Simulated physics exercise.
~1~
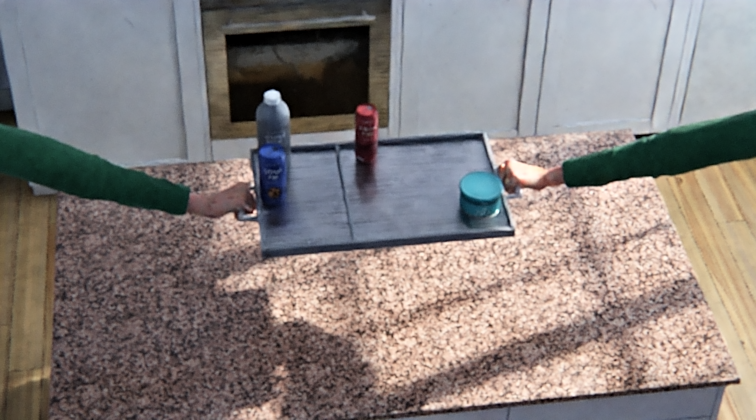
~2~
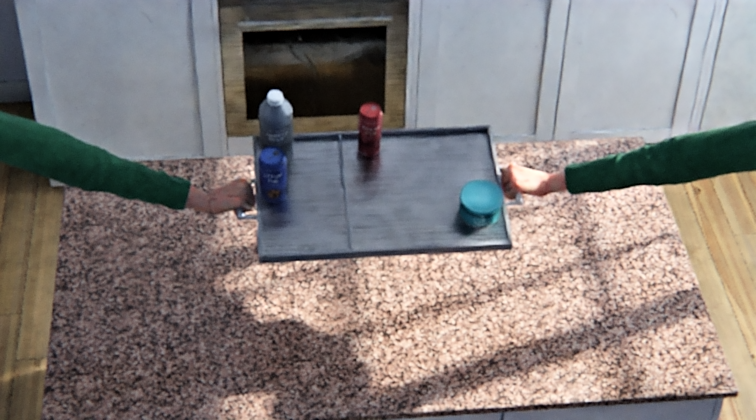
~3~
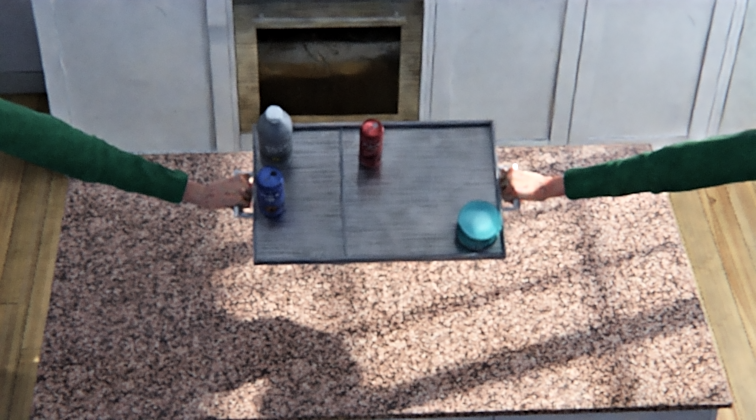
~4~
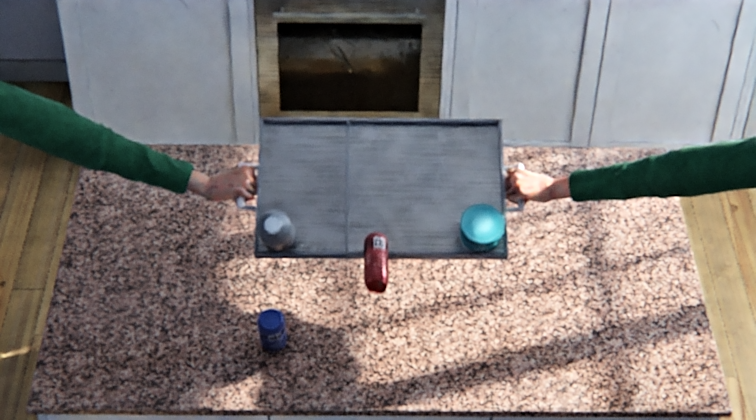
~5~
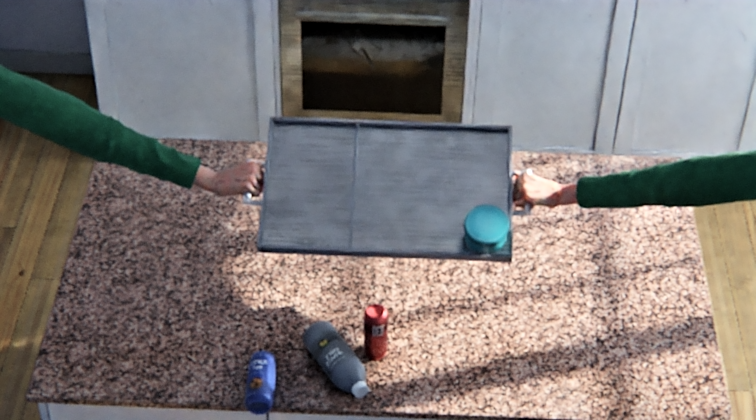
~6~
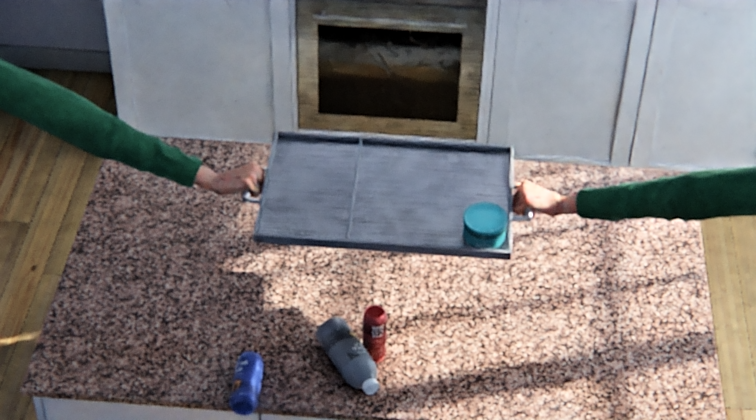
Three containers slide off a tray tilted by two hands, leaving only the turquoise tub aboard.
